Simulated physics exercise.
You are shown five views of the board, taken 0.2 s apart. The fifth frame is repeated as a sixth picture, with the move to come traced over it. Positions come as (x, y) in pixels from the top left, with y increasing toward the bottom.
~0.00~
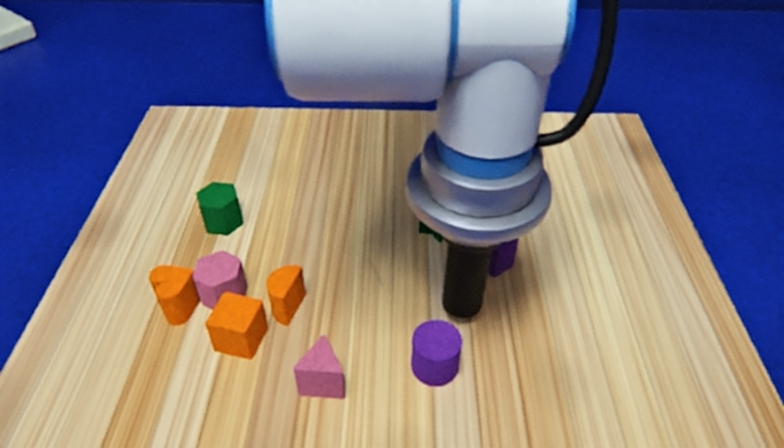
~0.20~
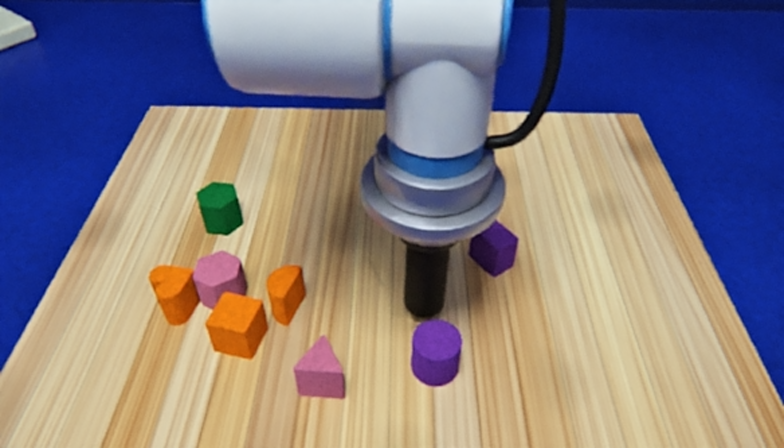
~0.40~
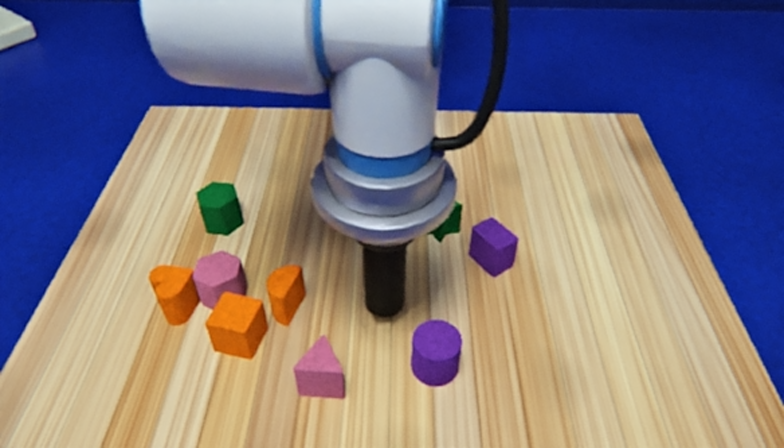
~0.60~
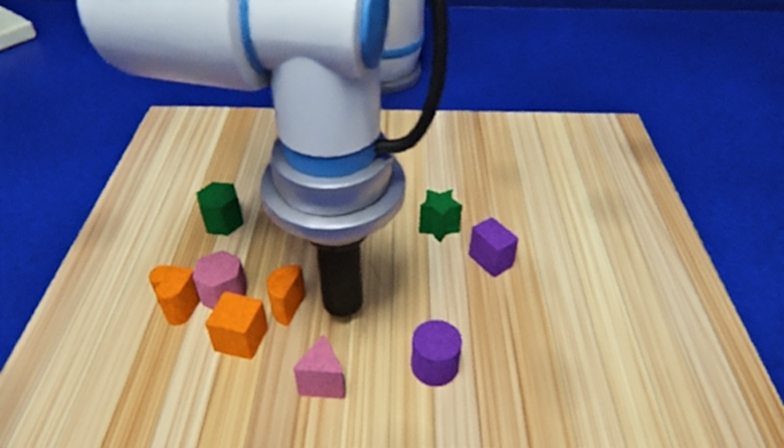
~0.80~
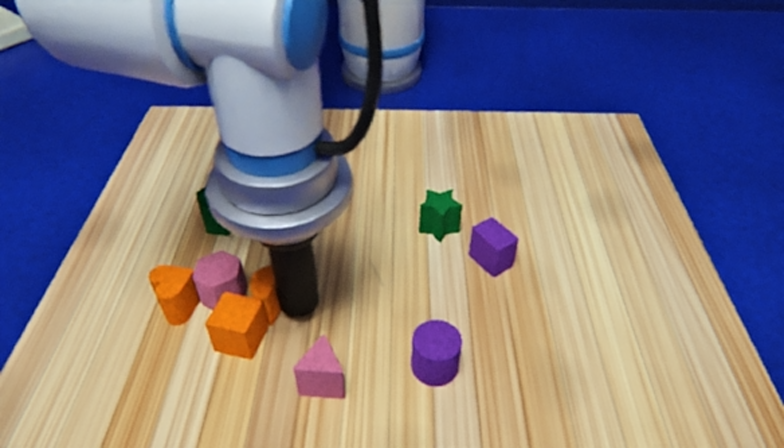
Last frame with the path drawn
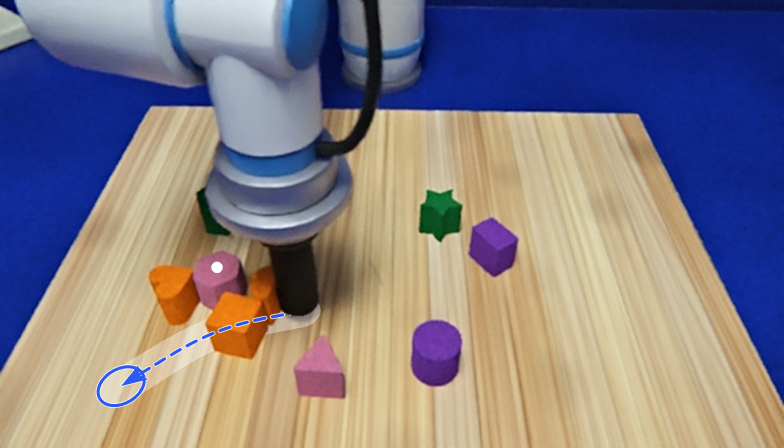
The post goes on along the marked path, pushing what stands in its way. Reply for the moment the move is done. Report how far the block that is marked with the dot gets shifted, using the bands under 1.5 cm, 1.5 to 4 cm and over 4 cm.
It shifts 1.5 to 4 cm.
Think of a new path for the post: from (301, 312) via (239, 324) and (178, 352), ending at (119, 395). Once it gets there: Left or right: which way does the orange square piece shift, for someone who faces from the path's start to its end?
It heads left.
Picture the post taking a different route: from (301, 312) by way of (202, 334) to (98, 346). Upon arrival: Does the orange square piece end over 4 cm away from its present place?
Going by the path, yes.
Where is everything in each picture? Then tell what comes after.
The first frame shows tip of the post at (462, 303), middles of tops, orange heart at (169, 279), pink hexagonal block at (217, 267), orange square piece at (234, 311), orange D-shaped block at (282, 279), pink three-sided block at (320, 358).
The second frame shows post at (424, 302), nothing pushed.
The third frame shows post at (385, 302), nothing pushed.
The fourth frame shows post at (343, 302), nothing pushed.
The fifth frame shows post at (299, 301), orange heart at (169, 279), pink hexagonal block at (217, 267), orange square piece at (234, 311), orange D-shaped block at (266, 279), pink three-sided block at (320, 358).
The line goes from (301, 312) through (241, 324) and (182, 349) to (121, 386); the dot is on the pink hexagonal block.
What follows on the original path. One third of the way, post at (237, 314); orange heart at (157, 276), turned 50° anticlockwise; pink hexagonal block at (194, 256), turned 15° clockwise; orange square piece at (195, 331), turned 30° anticlockwise; orange D-shaped block at (211, 279), turned 45° clockwise.
Two thirds of the way, post at (177, 339); orange heart at (157, 276), turned 50° anticlockwise; pink hexagonal block at (193, 255), turned 20° clockwise; orange square piece at (163, 360), turned 100° anticlockwise; orange D-shaped block at (206, 279), turned 50° clockwise.
At the end, post at (116, 376); orange heart at (157, 276), turned 50° anticlockwise; pink hexagonal block at (193, 255), turned 20° clockwise; orange square piece at (151, 375), turned 145° anticlockwise; orange D-shaped block at (206, 279), turned 50° clockwise; pink three-sided block unmoved.
